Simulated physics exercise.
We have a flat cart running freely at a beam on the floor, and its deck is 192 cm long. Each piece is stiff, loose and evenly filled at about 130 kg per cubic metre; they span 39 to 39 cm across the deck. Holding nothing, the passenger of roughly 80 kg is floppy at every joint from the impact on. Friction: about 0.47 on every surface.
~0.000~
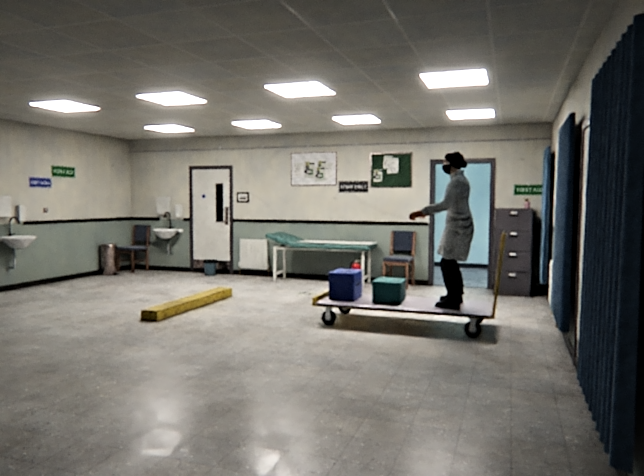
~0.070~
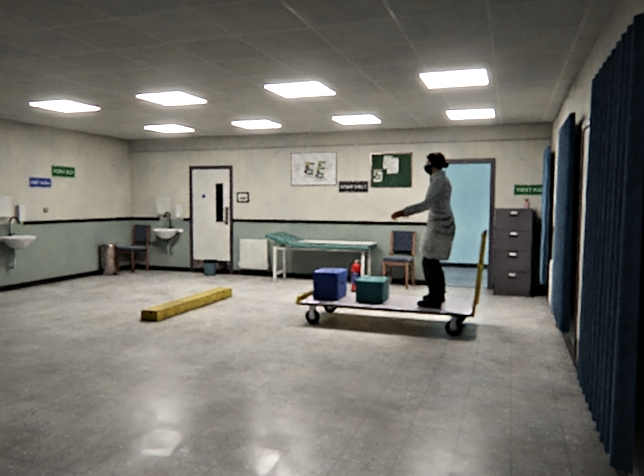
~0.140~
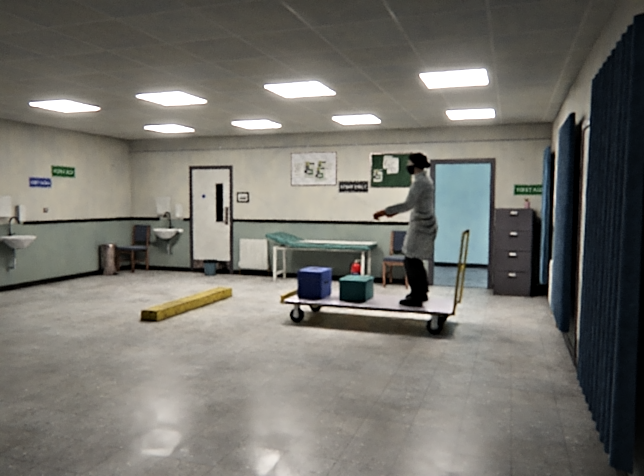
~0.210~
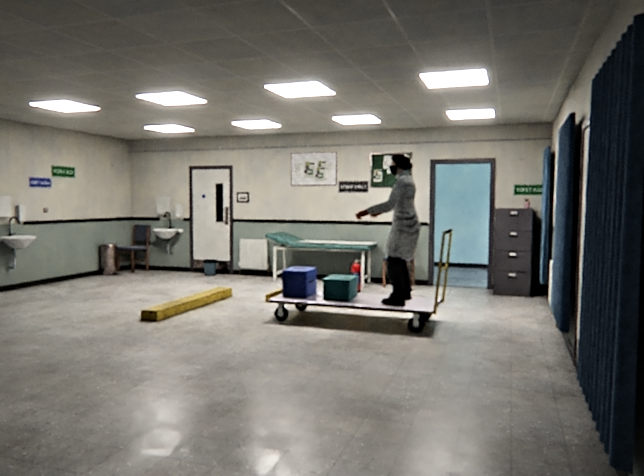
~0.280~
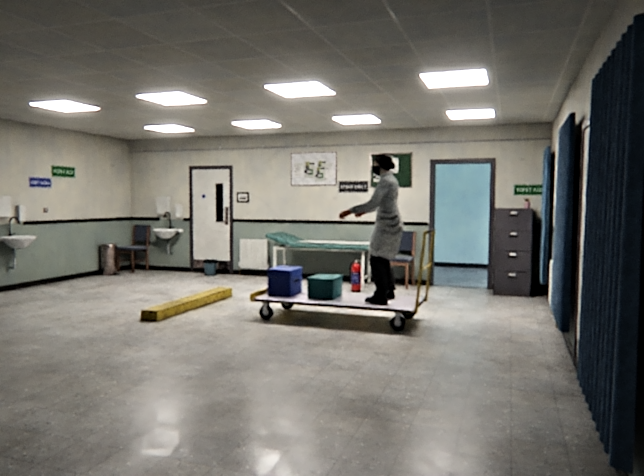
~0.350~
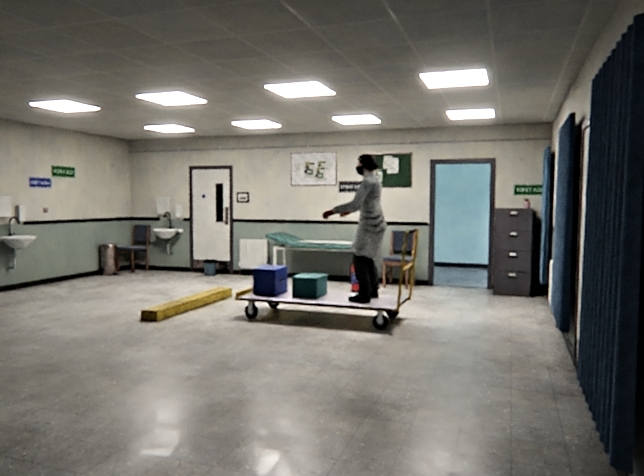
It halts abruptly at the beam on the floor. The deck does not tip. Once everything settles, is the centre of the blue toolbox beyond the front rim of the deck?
Yes, it ends up over the edge.
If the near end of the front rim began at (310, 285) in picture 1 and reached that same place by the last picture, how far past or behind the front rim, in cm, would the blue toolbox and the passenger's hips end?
Blue: 20 cm behind; hips: 70 cm behind.
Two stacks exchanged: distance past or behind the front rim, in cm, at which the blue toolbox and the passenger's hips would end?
Blue 50 behind, hips 70 behind.
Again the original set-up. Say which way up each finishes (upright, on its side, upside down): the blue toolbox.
At rest: Blue on its side.
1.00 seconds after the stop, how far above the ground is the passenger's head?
At that moment it's around 10 cm off the ground.
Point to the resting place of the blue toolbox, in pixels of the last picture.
Resting point approx. (129, 292).
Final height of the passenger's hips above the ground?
Roughly 60 cm.
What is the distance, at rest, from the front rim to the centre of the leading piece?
Close to 100 cm out past the front rim.
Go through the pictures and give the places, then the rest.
The first frame shows blue toolbox (346, 285), hips (459, 228), rim corner (313, 303); 184 cm short of the stop.
The second frame shows blue toolbox (330, 284), hips (441, 227), rim corner (297, 302); 164 cm short of the stop.
The third frame shows blue toolbox (315, 283), hips (423, 227), rim corner (282, 300); 144 cm short of the stop.
The fourth frame shows blue toolbox (300, 282), hips (406, 226), rim corner (266, 299); 125 cm short of the stop.
The fifth frame shows blue toolbox (285, 281), hips (389, 226), rim corner (251, 298); 105 cm short of the stop.
The sixth frame shows blue toolbox (271, 280), hips (372, 226), rim corner (236, 297); 85 cm short of the stop. Speed about 2.8 m/s.
After 0.65 s the deck stops.
After 0.90 s the blue toolbox is 7 cm behind the rim, tilted 50°, near (198, 271) in the last picture's view.
After 1.20 s the blue toolbox is 42 cm past the rim, tilted 105°, near (166, 279) in the last picture's view.
After 1.65 s the blue toolbox is 95 cm past the rim, tilted 90°, near (130, 292) in the last picture's view.
When all is still (4.7 s), past the rim, blue toolbox and the passenger's hips; behind it, teal tote.
